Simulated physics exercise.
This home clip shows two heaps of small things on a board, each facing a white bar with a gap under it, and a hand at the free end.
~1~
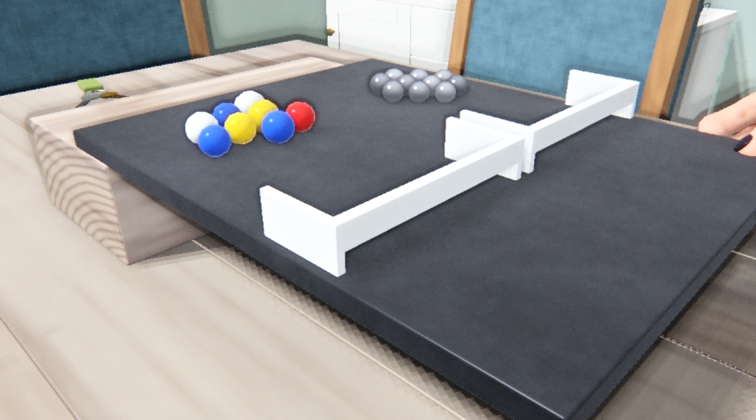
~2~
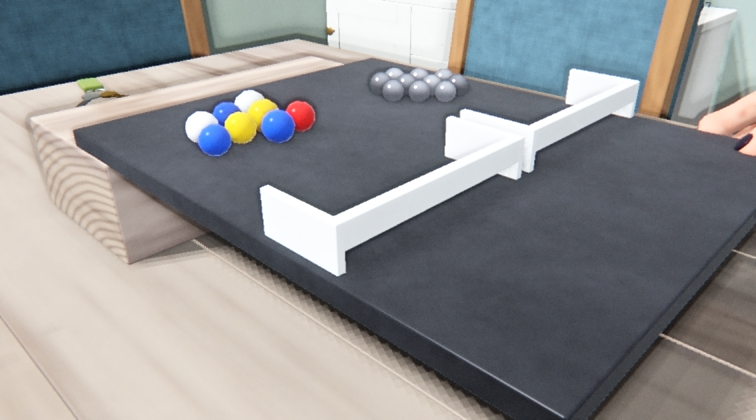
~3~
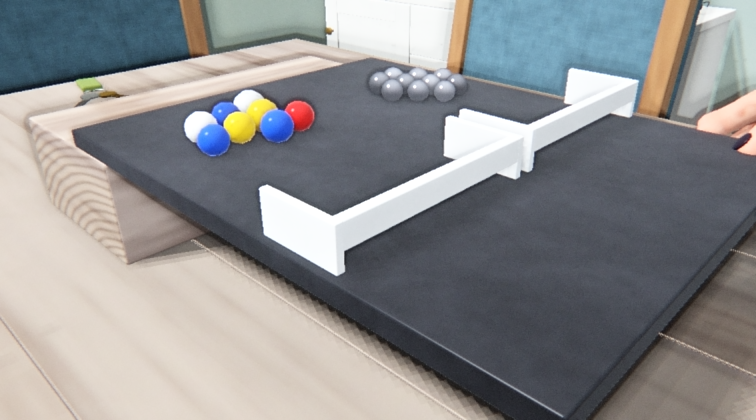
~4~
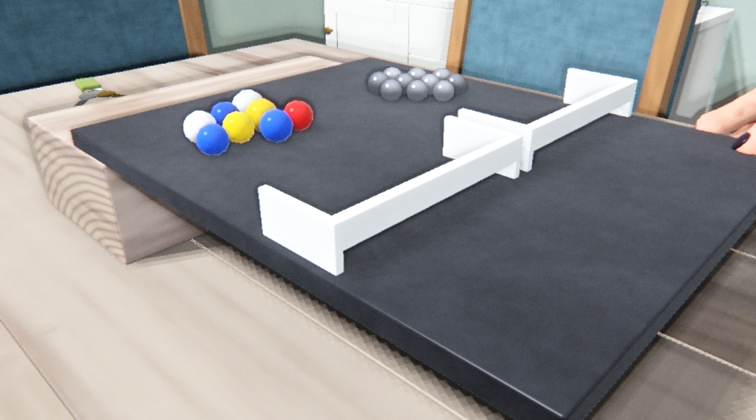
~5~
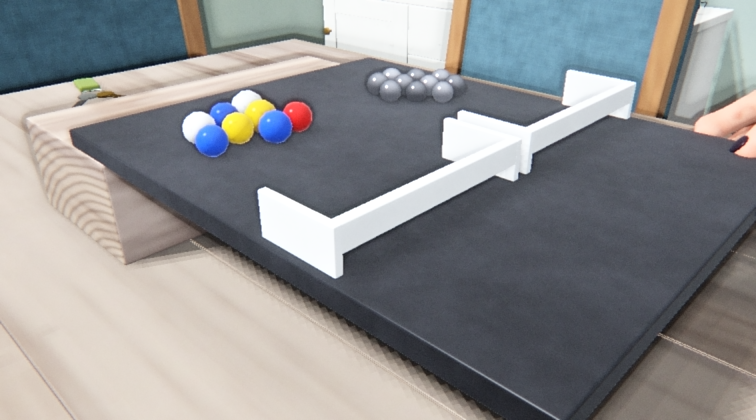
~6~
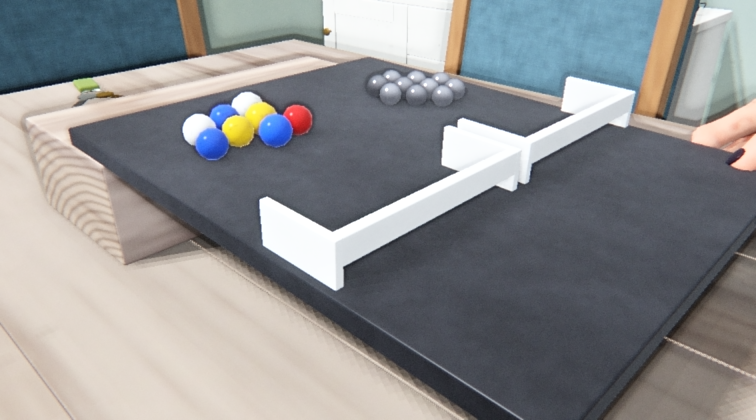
Colored marbles and gray balls stay still on a dark board, which barely tilts beside a hand.
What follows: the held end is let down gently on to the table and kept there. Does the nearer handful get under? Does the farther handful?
The nearer handful is held back. Farther handful: It is held back.
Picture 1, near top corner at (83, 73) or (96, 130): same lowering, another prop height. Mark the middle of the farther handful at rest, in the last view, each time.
Centre at rest: First case roughly (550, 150), second case roughly (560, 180).
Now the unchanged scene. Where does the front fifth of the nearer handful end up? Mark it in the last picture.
In the last view, that fifth sits at about (391, 287).
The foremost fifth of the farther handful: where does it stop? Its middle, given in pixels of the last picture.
About (536, 205).
Then, 0.22 s after the last picture, board sloping at 7°; nearer handful where it was; farther handful where it was.
Then, 0.50 s after the last picture, board sloping at 12°; nearer handful on its way down; farther handful on its way down.
Then, 0.80 s after the last picture, board resting at 14°; nearer handful has reached its gate; farther handful has reached its gate.
At rest, board resting at 14°; nearer handful gathered behind its gate; farther handful gathered behind its gate.
